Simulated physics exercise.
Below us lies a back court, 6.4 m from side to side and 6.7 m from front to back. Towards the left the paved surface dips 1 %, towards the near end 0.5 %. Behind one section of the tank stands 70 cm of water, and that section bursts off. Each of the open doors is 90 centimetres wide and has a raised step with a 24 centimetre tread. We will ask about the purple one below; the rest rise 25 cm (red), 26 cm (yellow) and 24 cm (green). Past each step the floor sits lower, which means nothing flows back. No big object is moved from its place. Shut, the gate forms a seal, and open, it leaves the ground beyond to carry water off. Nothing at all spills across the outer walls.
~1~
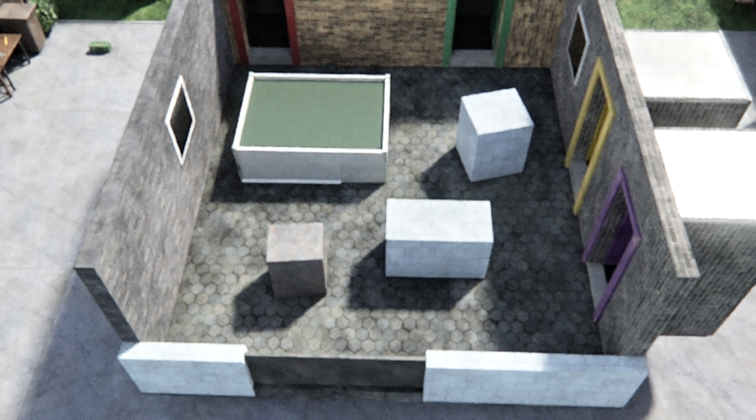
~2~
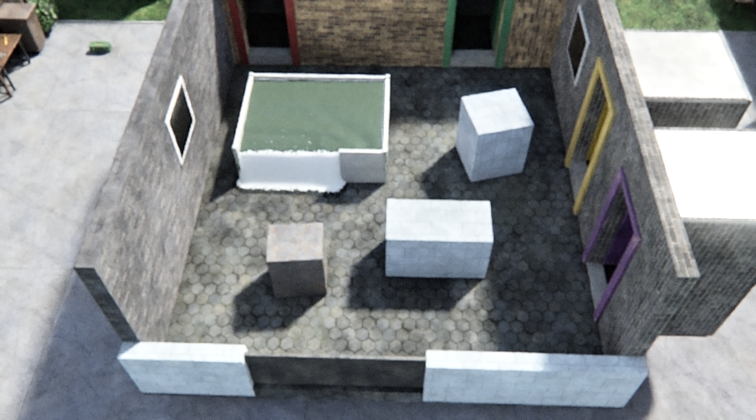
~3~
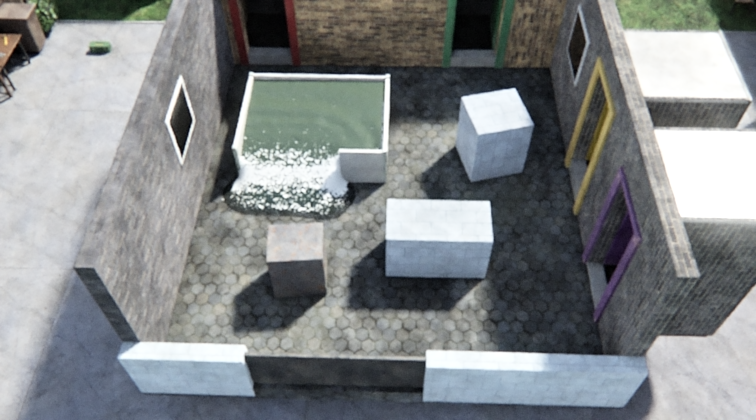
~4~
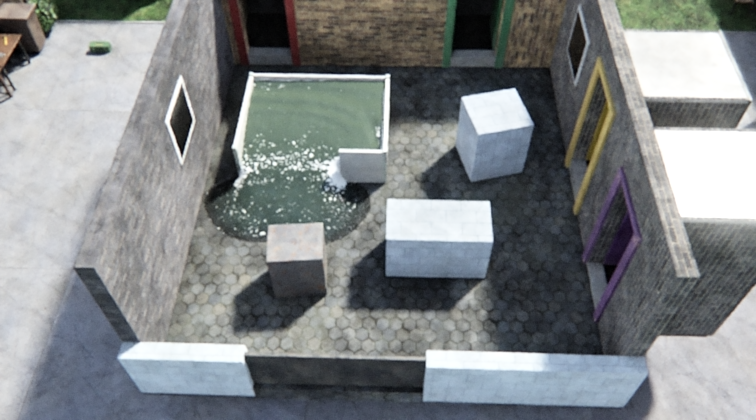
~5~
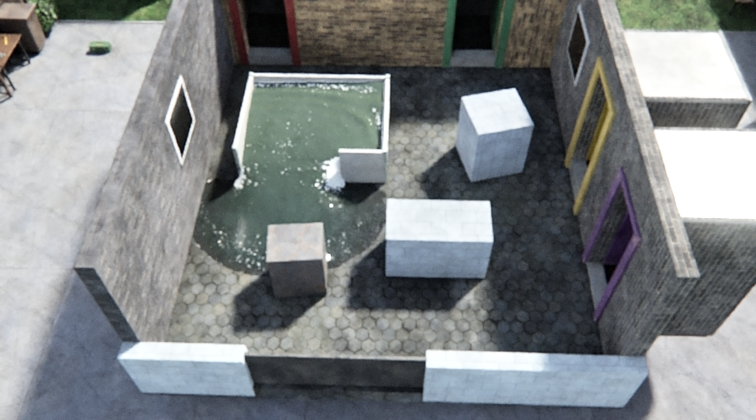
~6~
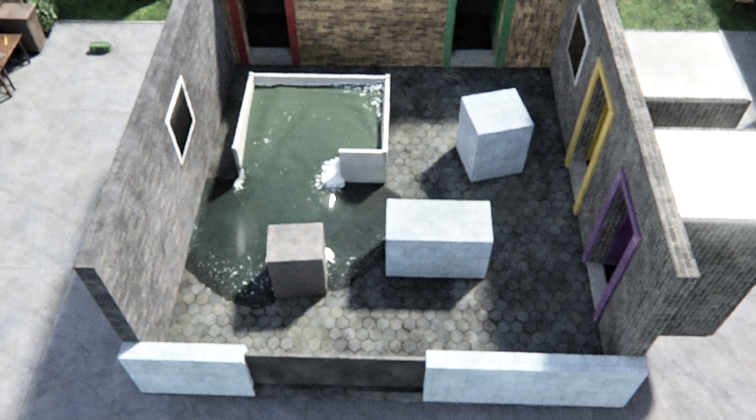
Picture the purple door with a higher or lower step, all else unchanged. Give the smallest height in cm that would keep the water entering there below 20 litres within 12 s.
Roughly 22 cm.
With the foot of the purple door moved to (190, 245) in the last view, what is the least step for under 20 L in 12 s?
Around 21 cm would do it.
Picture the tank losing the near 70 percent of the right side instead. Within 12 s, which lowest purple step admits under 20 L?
Some 15 centimetres.
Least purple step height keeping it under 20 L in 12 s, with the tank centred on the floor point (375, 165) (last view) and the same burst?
Near 8.5 cm.
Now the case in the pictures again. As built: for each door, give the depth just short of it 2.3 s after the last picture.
In cm - red: 0, yellow: 0, green: 0, purple: 0.
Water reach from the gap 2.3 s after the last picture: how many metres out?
Front distance: Approx. 6.0 m.
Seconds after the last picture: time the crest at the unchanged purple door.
It peaks around 4.0 s.
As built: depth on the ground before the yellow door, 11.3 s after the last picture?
7.0 cm.
Then, 0.7 s after the last picture water covers 25 % of the floor, deepest (56 cm) near (160, 370); it has not reached the purple door.
Then, 2.3 s after the last picture water covers 45 % of the floor, deepest (42 cm) near (160, 370); it has not reached the purple door.
Then, 11.3 s after the last picture water covers 100 % of the floor, deepest (16 cm) near (228, 95); 6 cm at the purple door, 205 litres in over its 7 cm step.
At the purple door as built, the water peaked near 25 cm, 3.9 s after the last picture.
Run again over the same 12 s with other heights there, 40 litres in over 19 cm, 9 litres over 25.5 cm. The limit of 20 litres is kept from about 22 cm up.
